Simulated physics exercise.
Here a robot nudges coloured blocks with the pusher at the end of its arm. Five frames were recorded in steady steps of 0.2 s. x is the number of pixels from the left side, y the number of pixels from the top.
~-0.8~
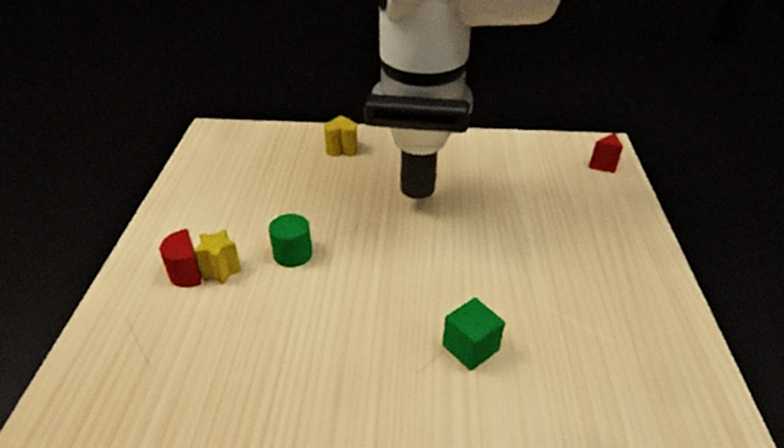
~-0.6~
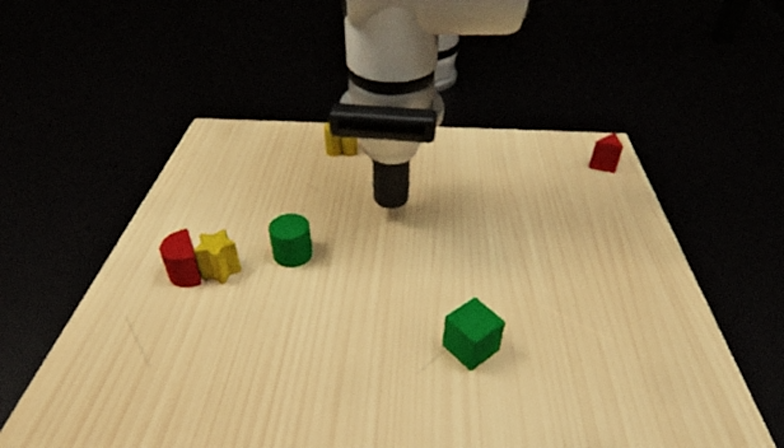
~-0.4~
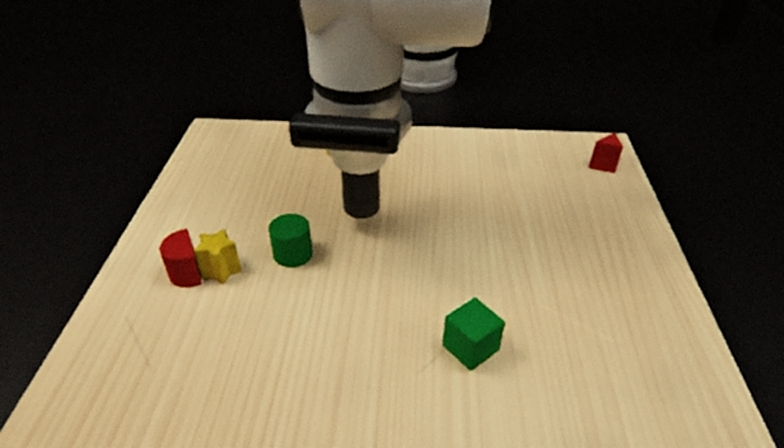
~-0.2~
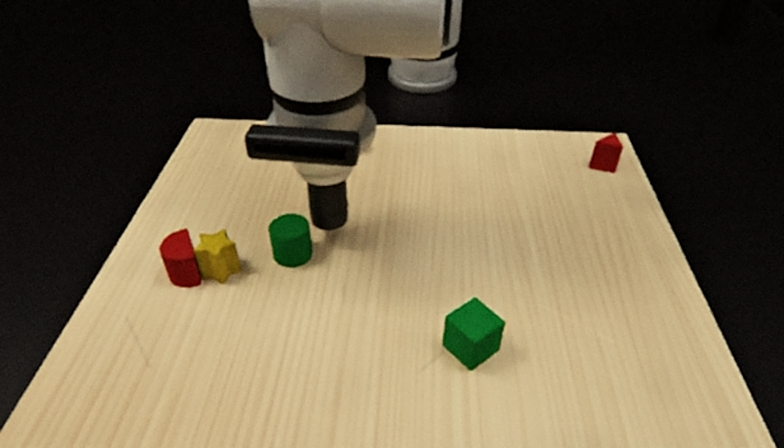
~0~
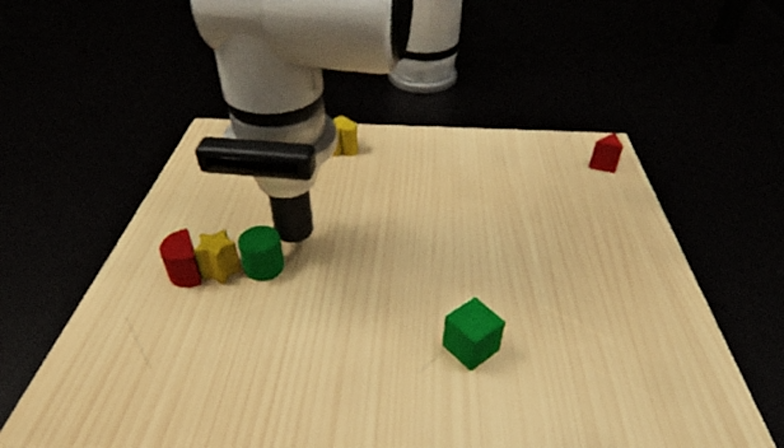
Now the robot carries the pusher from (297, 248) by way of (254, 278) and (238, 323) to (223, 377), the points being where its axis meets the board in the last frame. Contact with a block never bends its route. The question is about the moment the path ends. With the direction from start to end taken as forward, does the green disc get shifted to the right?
Short answer: Yes.
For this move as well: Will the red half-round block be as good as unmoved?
That would be a no.
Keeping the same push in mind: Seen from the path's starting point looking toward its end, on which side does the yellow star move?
The shift goes right.
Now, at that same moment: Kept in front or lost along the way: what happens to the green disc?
It slides aside on the way.
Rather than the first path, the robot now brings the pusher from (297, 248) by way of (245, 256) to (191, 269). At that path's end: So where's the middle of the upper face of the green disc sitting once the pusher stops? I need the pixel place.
In the picture, that point is around (222, 259).
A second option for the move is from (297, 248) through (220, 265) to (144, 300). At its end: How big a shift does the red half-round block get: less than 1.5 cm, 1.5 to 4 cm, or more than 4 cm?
Band: Over 4 cm.
On the path given first. One third of the way, pusher (250, 261); red half-round block (161, 245), turned 40° clockwise; yellow star (183, 261), turned 60° clockwise; green disc (214, 273).
Two thirds of the way, pusher (233, 306); red half-round block (161, 245), turned 40° clockwise; yellow star (181, 263), turned 75° clockwise; green disc (182, 304).
At the end, pusher (217, 360); red half-round block (161, 245), turned 40° clockwise; yellow star (181, 263), turned 75° clockwise; green disc (179, 308).
